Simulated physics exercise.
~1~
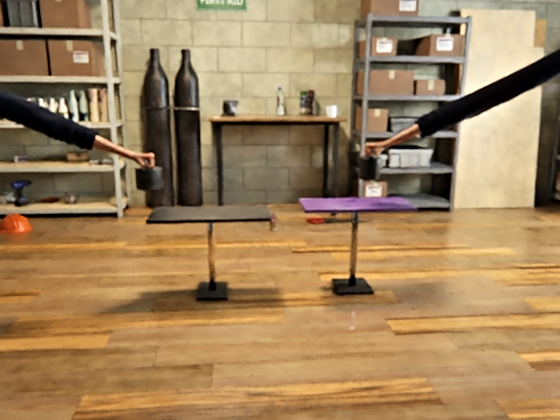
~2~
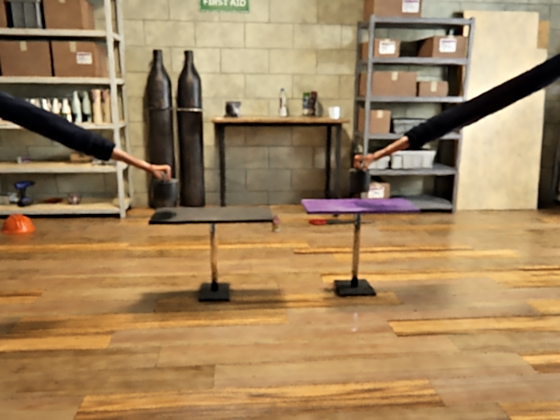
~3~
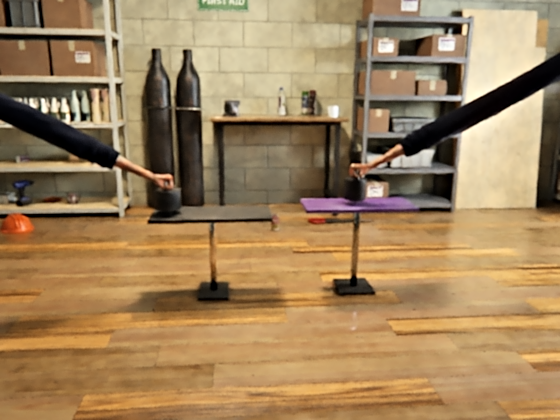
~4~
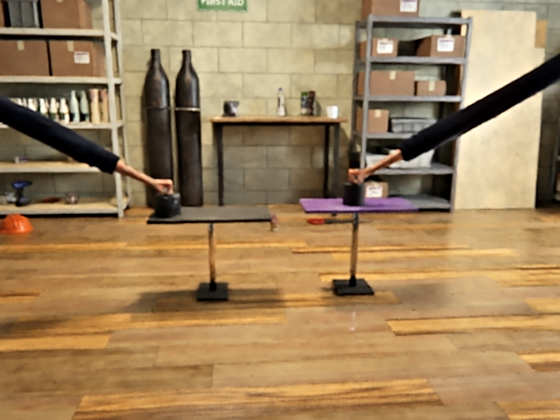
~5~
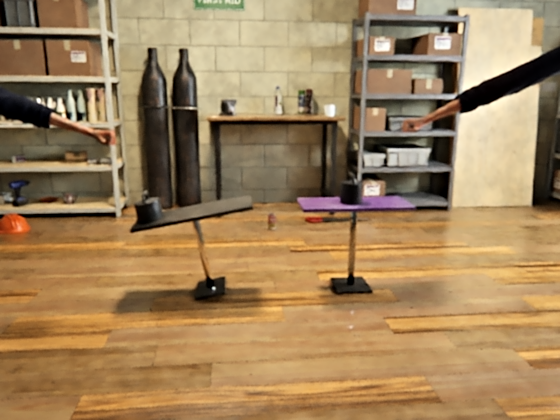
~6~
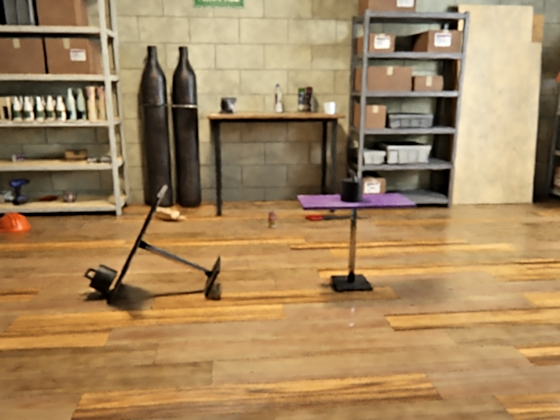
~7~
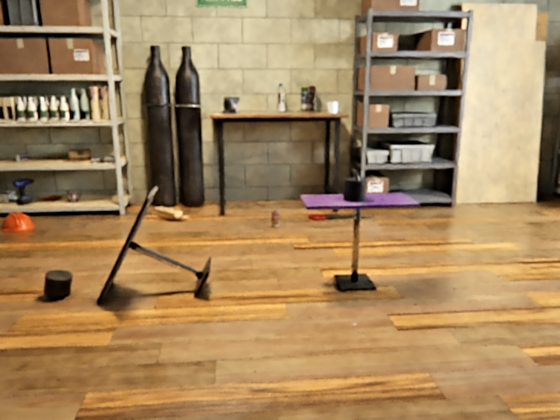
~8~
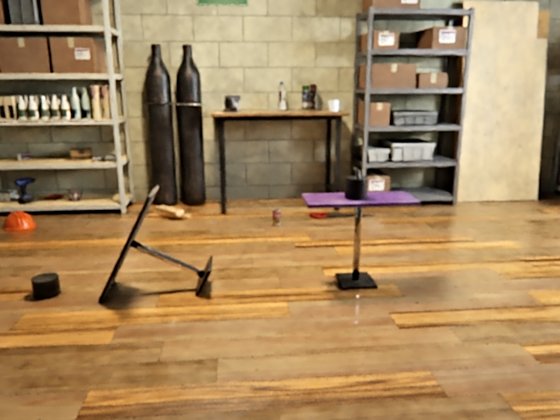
In a workshop with a wooden floor, two hands set dark round objects on the left sides of a black stand and a purple one, then let go; the black stand toppled left, its object rolling away, while the purple one stayed upright.
